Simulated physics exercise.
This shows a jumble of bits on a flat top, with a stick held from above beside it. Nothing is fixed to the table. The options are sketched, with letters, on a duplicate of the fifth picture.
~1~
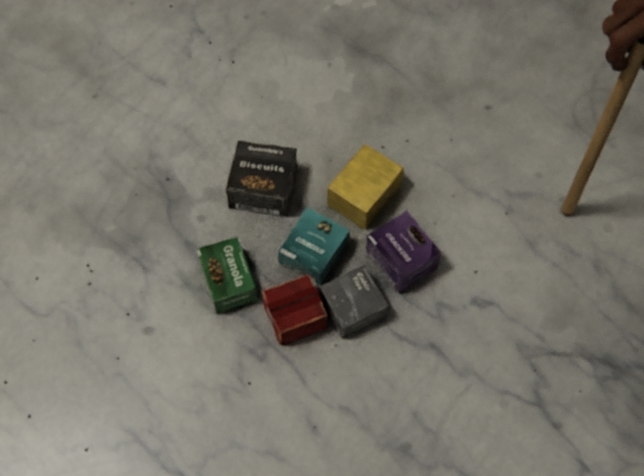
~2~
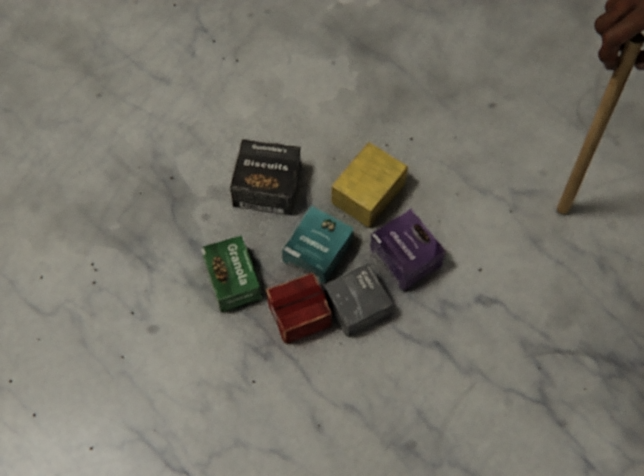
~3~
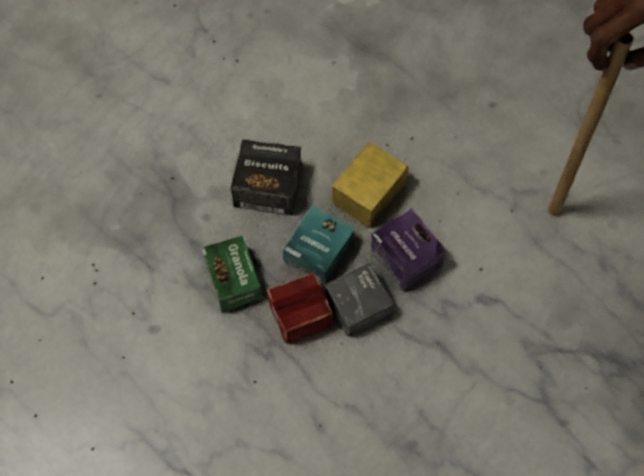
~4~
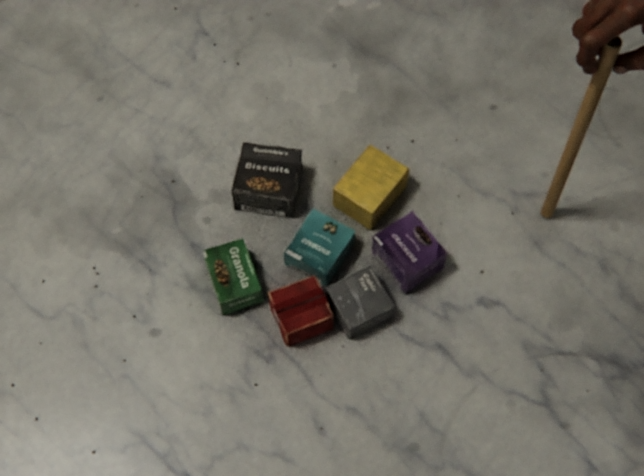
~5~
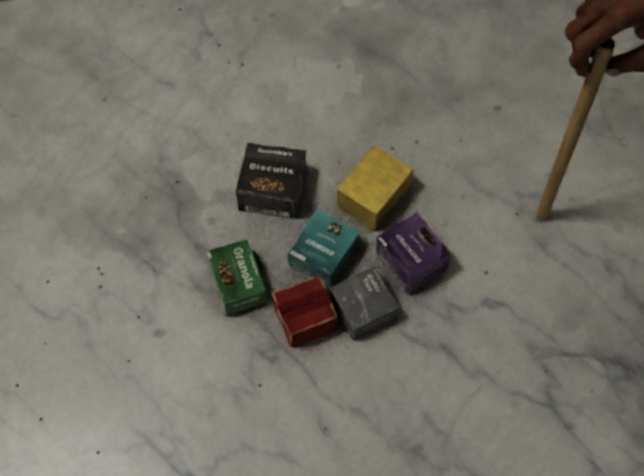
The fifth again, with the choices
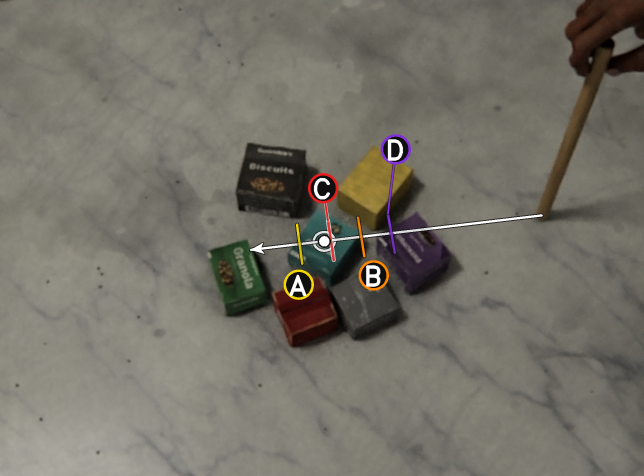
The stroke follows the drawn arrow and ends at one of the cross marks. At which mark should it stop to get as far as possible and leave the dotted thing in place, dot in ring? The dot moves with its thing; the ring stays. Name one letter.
It should halt at B.
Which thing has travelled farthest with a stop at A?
The turquoise packet has gone farthest.
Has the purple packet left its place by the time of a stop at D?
Yes.
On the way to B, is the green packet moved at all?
No.
On the marked copy, A at (300, 244); B at (361, 237); C at (331, 240); D at (391, 233); the arrow from (542, 215) to (251, 250); the white dot at (324, 241).
Taking B. A third of the way, foot of the stick (477, 224).
Two thirds of the way, foot of the stick (412, 232); purple packet (408, 256).
When it is over, foot of the stick (361, 238); purple packet (397, 259); grey box (362, 314); the dot is still in its ring.
As for the rest, A shifts the dotted thing to (290, 271); C shifts the dotted thing to (304, 260); D keeps the dot in but is short.
